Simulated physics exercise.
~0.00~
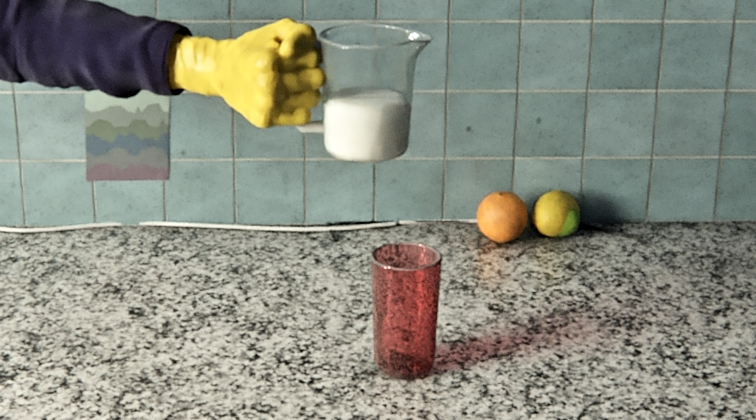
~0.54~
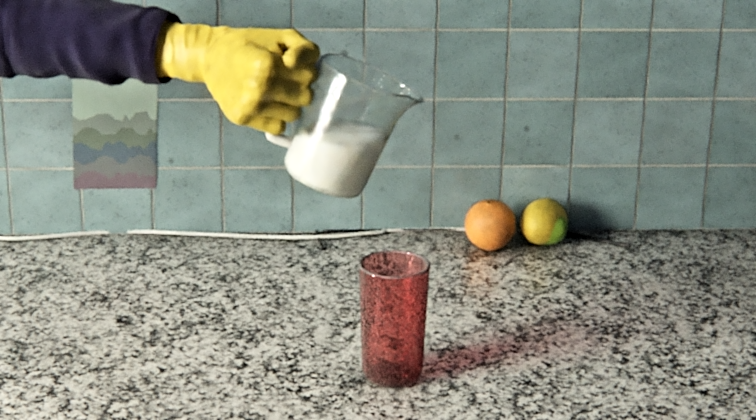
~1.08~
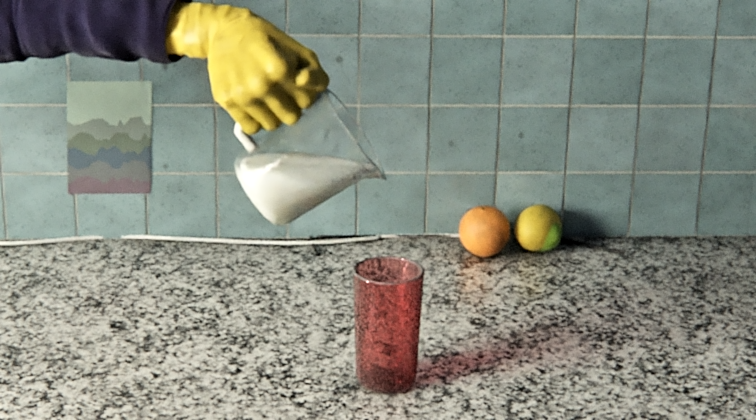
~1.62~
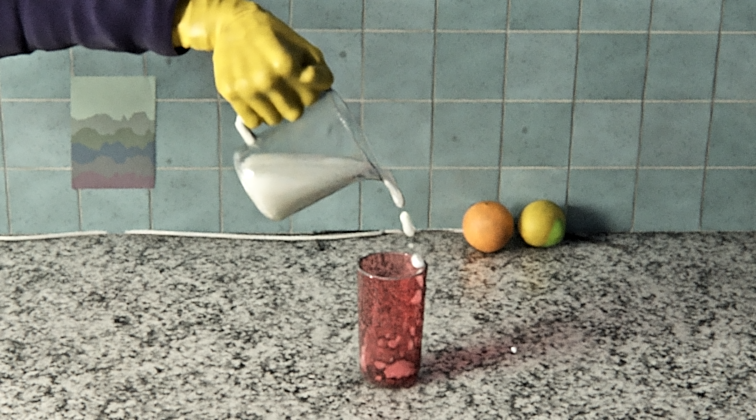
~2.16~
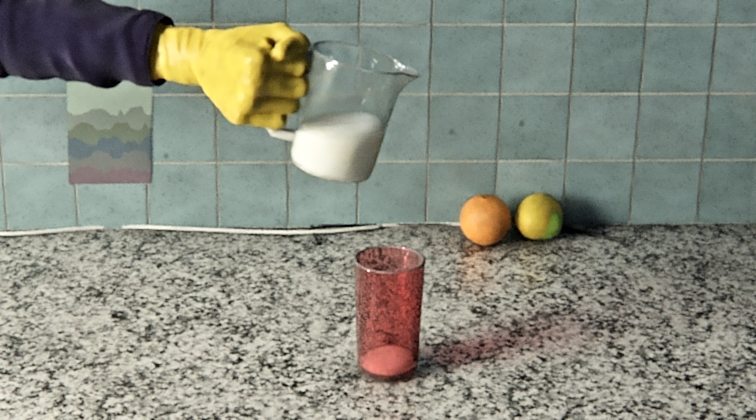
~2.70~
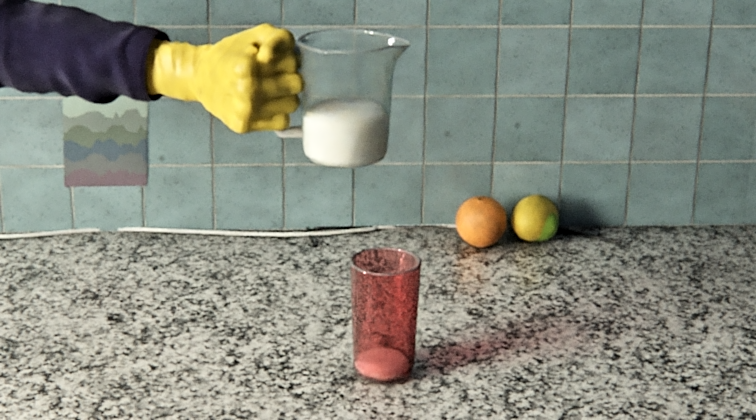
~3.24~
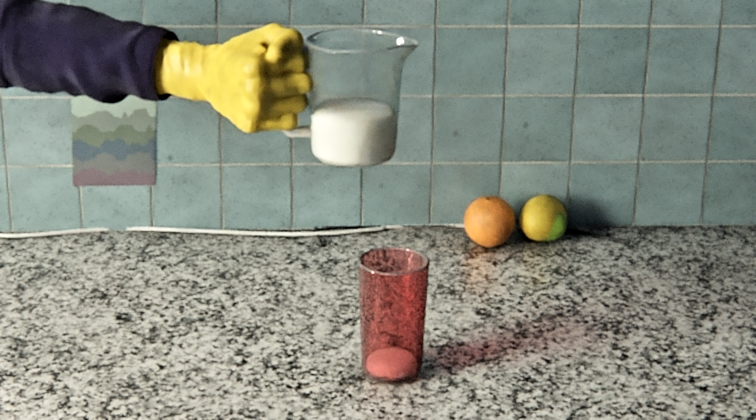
A yellow-gloved hand tipped a clear jug of milk to the right over an empty red glass, and a little splashed in. The hand then brought the jug level again, leaving a small amount in the bottom of the glass and most still in the jug.
